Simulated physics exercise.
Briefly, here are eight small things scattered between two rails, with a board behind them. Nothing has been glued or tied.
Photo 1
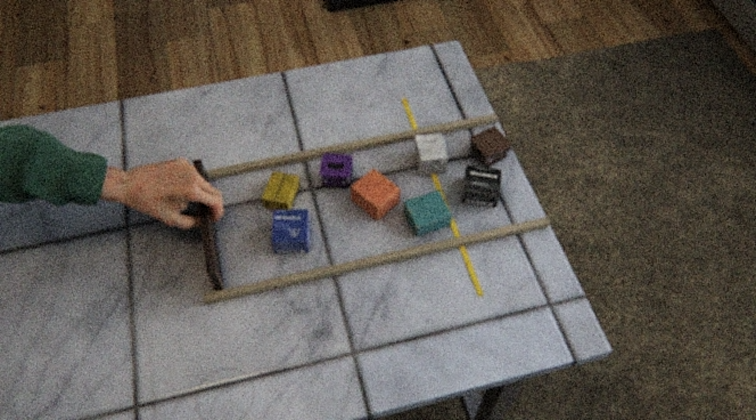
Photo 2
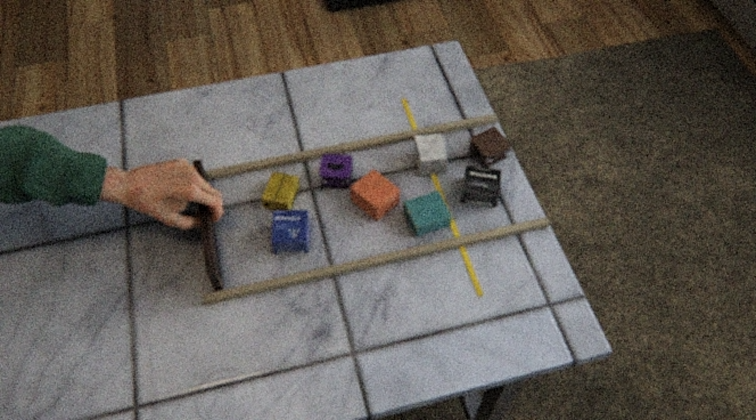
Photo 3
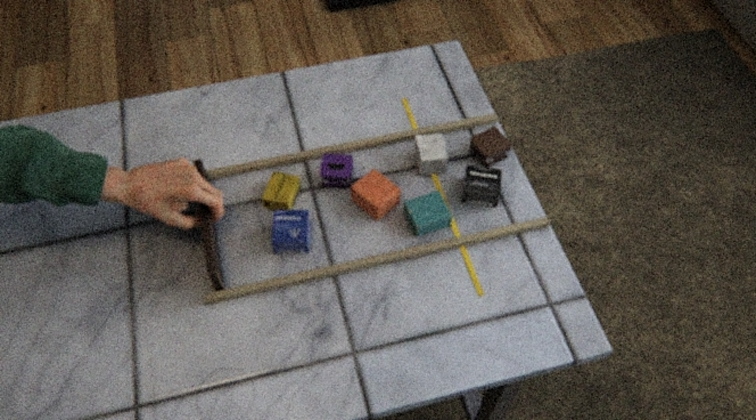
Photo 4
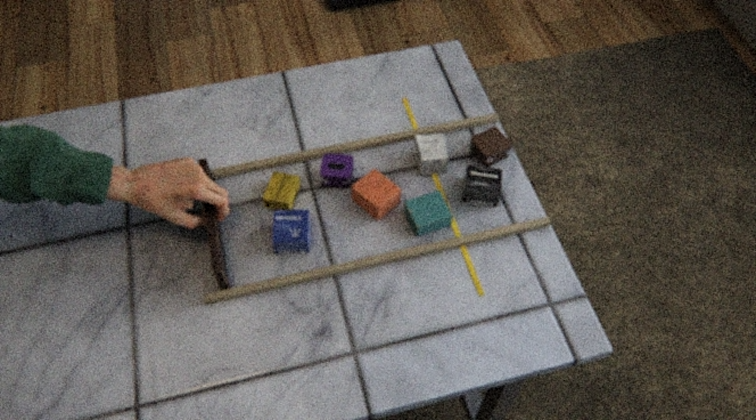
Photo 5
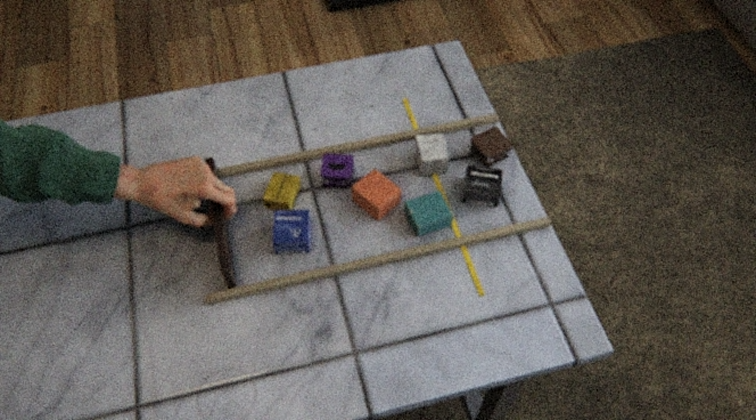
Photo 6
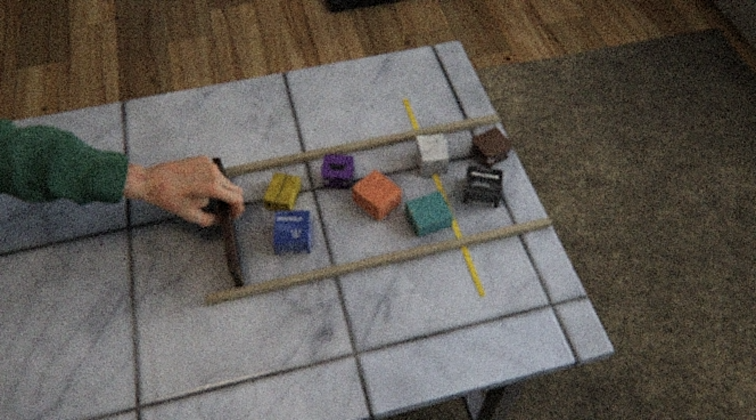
A hand slides a dark board slightly right between two rails, toward eight small scattered objects.
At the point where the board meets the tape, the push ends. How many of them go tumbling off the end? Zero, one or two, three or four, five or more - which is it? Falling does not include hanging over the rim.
Answer: One or two.
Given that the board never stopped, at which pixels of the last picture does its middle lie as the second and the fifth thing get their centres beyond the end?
It sits around (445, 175) and after that around (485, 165).
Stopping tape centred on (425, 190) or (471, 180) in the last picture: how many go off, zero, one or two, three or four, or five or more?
At the first spot it would be no fall at all, and at the second either three or four.
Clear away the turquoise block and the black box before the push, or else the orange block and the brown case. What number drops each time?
In the first try 1, in the other 0.
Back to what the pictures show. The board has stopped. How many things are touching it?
My count gives 2.
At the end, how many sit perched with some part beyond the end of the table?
The figure is 1.
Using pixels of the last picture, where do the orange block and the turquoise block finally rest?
Near (478, 167) and (503, 202).
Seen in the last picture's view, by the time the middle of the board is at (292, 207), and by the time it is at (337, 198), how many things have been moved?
First 2 and then 4.
Soon after, none off yet; brown case at rest near (491, 148); black box at rest near (483, 186); white box at rest near (432, 155).
Then, none off yet; brown case moving near (498, 147); black box moved about its own width near (503, 179); white box moved about its own width near (467, 143).
At rest, the number that fall off is one or two; fallen, brown case.
